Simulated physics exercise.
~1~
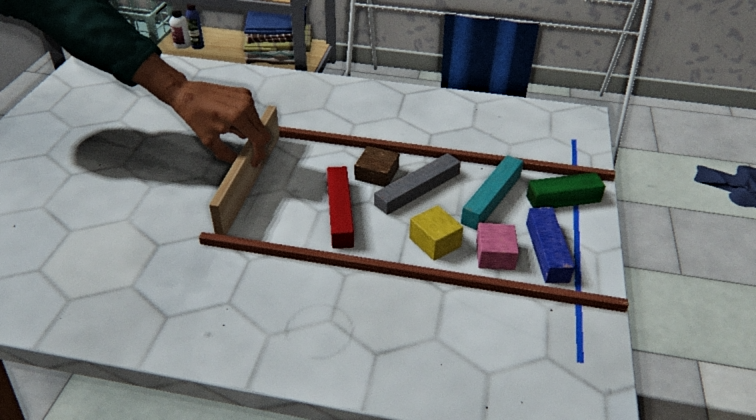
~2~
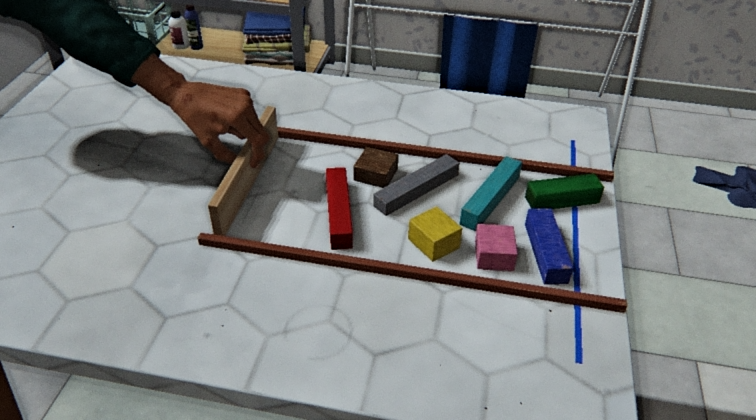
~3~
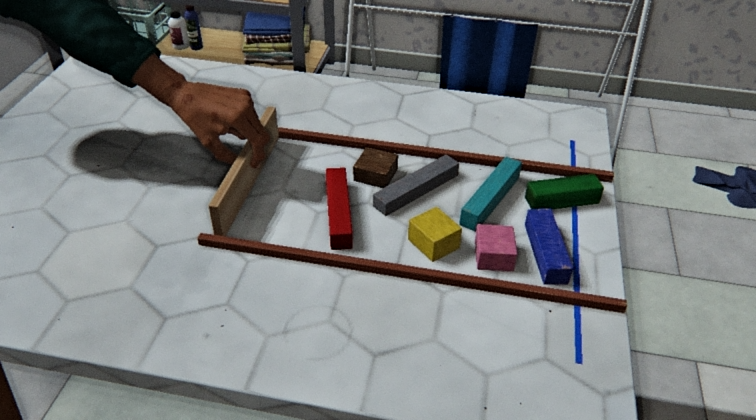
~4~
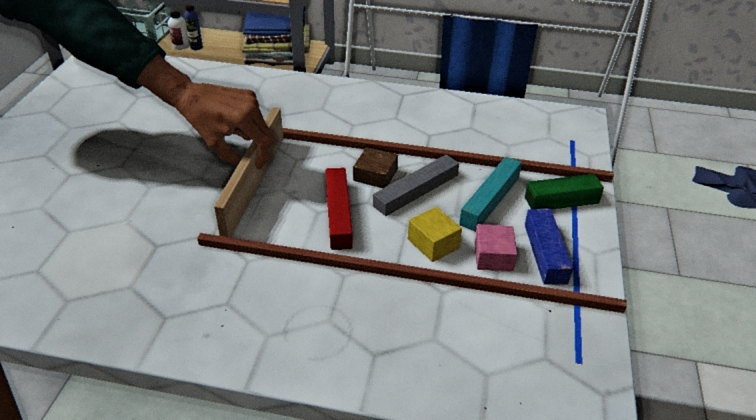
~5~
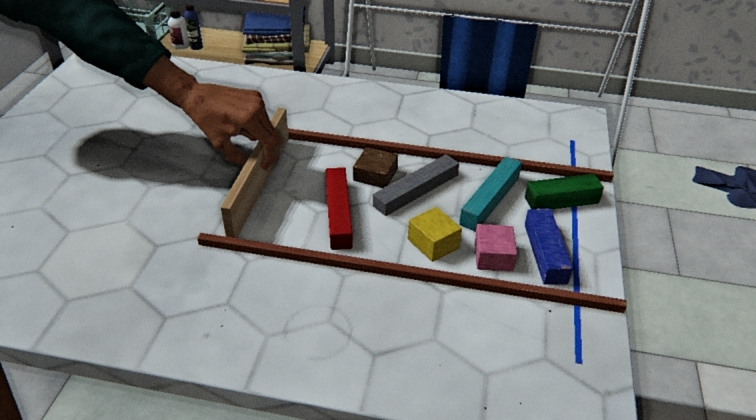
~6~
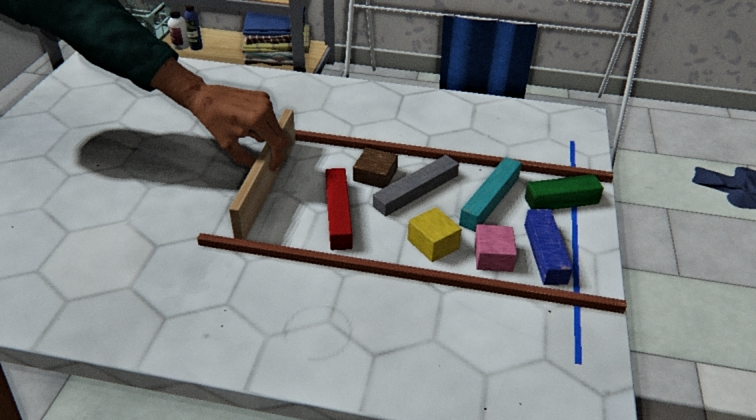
Hand holding a wooden board upright, then sliding it slightly right between two rails towards colourful blocks that stay still.
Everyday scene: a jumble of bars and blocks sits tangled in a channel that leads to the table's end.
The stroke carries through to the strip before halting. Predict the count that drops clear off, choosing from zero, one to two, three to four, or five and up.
The count is five and up.
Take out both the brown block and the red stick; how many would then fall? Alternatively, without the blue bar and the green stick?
Counts - first: 3; second: 3.
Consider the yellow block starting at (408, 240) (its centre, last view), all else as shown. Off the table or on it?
It simply keeps its place on top.
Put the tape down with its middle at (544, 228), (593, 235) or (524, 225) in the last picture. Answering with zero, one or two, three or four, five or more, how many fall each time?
Counts for the three tries are either one or two, more than four and just one or two.
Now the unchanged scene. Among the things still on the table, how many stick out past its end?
Overhanging ones - 1.
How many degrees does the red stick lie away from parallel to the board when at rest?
I'd put it at about 0°.
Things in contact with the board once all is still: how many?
That makes 2.
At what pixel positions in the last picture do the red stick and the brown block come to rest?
You'll see the red stick at (588, 245), with the brown block at (594, 197).
Soon after, none off yet; green stick at rest near (564, 193); blue bar at rest near (547, 246); pink block at rest near (495, 248).
Then, none off yet; green stick moved a little near (596, 196); blue bar moved a little near (583, 250); pink block moved about its own width near (553, 262).
At rest, the number that fall off is five or more; fallen, grey bar, turquoise bar, pink block, blue bar and green stick.
